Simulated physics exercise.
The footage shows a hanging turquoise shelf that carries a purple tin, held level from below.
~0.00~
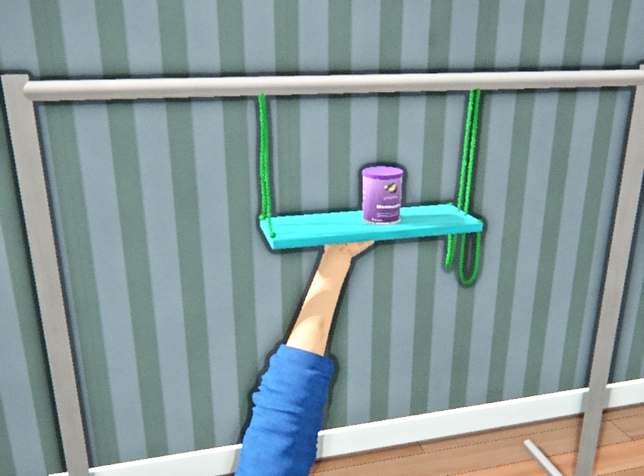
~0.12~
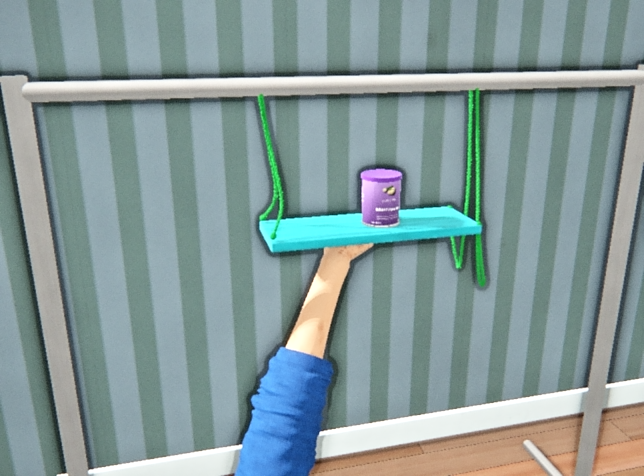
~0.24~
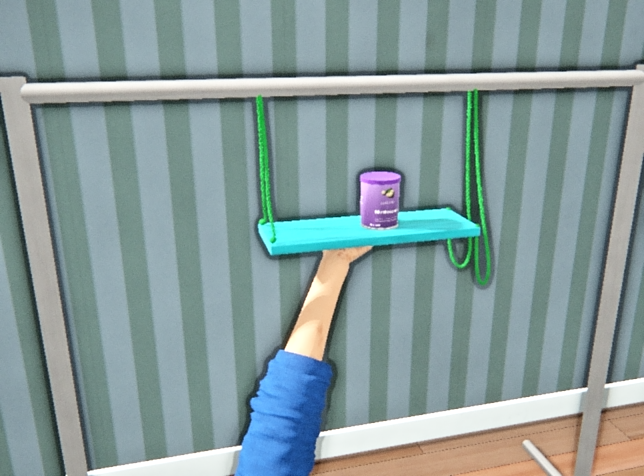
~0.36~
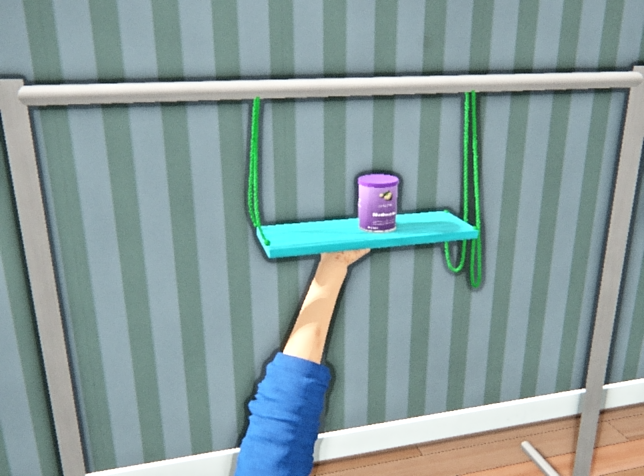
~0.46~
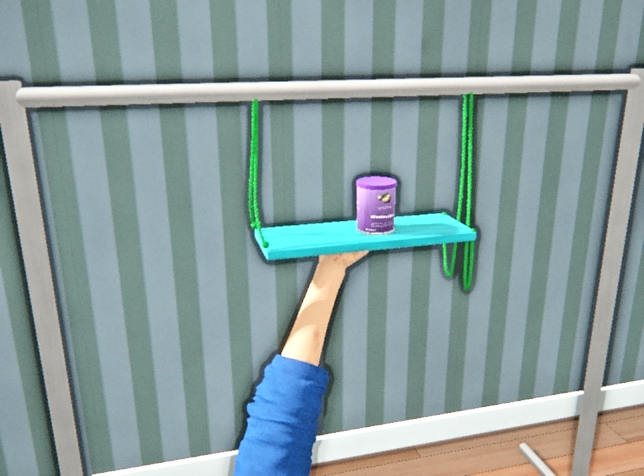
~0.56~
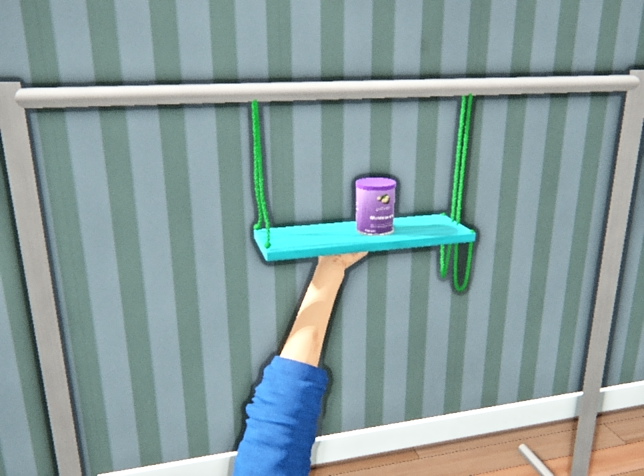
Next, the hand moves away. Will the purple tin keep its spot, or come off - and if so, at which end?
It's likely to fall away rightward, if you ask me.
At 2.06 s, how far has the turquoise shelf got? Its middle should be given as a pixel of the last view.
I'd put it at roughly (297, 290) in the last view.
Around 0.98 s, board tipped 40° down to the right; tin falling near (421, 353).
Around 1.50 s, board tipped 47° down to the right; tin on the floor.
Around 2.06 s, board tipped 36° down to the right; tin on the floor.
Finally, board tipped 38° down to the right; tin on the floor. The purple tin is shed rightwards.
